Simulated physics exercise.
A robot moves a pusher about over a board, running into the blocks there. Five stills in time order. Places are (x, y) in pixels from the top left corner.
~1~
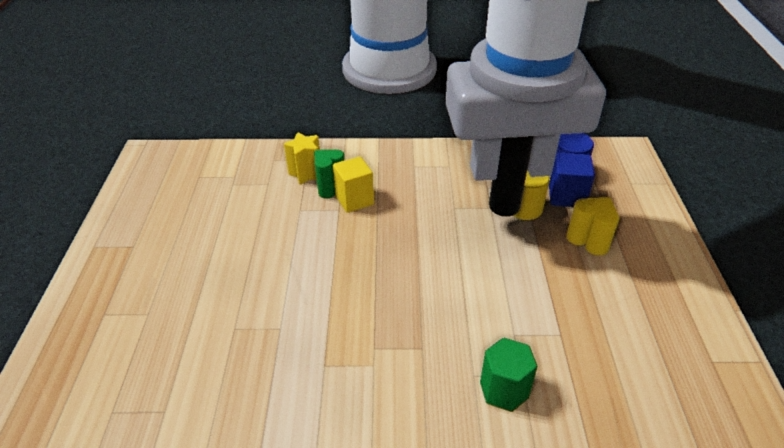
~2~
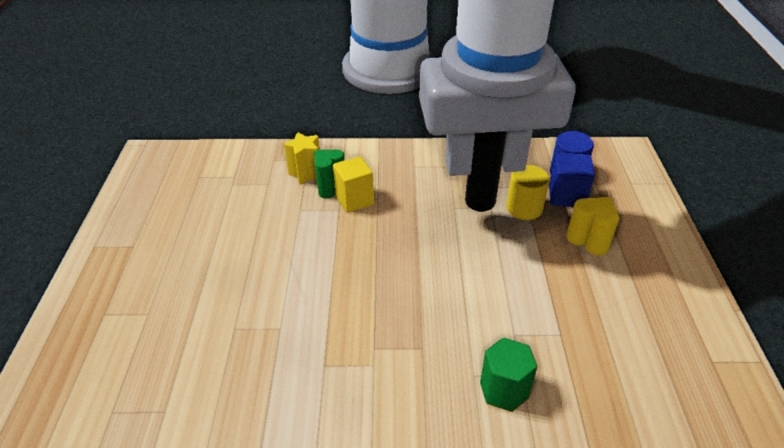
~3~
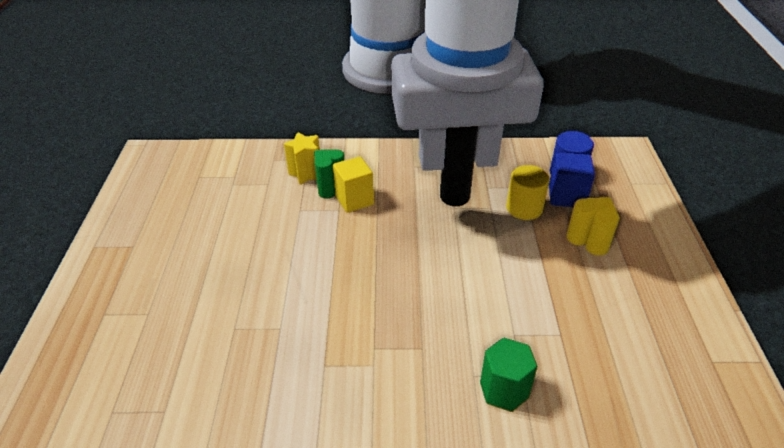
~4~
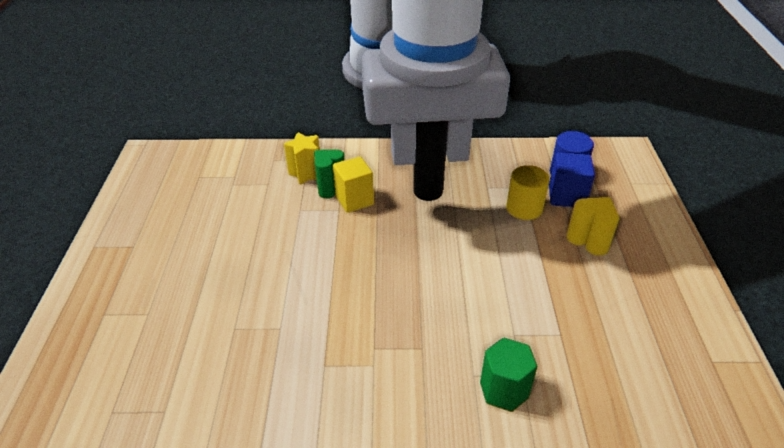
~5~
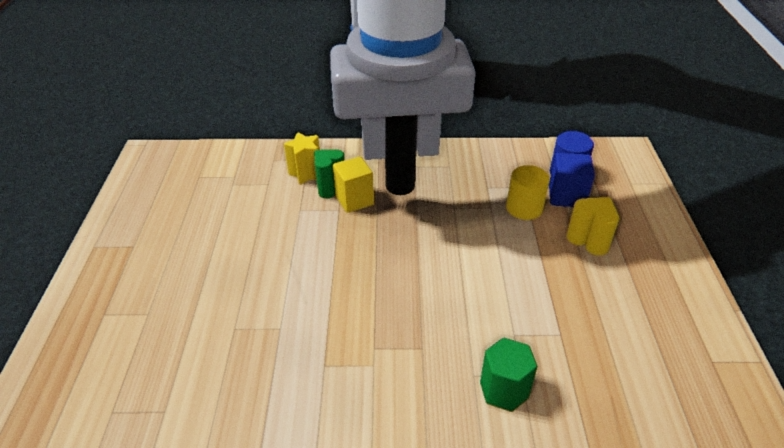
A robot arm slides its black pusher left across the board's far side, touching no blocks.
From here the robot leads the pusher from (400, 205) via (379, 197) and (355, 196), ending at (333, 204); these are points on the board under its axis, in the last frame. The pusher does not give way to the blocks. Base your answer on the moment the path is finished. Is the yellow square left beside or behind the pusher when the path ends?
Answer: No.
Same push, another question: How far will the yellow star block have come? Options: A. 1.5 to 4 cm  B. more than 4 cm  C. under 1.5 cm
C - under 1.5 cm.
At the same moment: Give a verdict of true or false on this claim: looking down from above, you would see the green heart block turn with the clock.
It is true.
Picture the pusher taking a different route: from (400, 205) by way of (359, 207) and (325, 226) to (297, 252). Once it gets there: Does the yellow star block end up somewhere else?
Yes, it checks out.
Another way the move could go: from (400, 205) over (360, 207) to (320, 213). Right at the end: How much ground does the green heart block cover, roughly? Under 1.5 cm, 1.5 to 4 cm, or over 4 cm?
Between 1.5 and 4 cm.
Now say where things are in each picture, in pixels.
The first frame shows pusher's lower end at (504, 208); yellow star block at (302, 142); green heart block at (327, 156); yellow square at (353, 168).
The second frame shows pusher at (480, 203); blocks still.
The third frame shows pusher at (455, 198); blocks still.
The fourth frame shows pusher at (428, 193); blocks still.
The fifth frame shows pusher at (400, 188); yellow star block at (302, 142); green heart block at (327, 156); yellow square at (353, 168).
What follows on the original path. Halfway along, pusher at (366, 178); green heart block at (318, 155), turned 30° clockwise; yellow square at (335, 170).
At the end, pusher at (331, 187); yellow star block still; green heart block at (316, 155), turned 30° clockwise; yellow square at (299, 179).
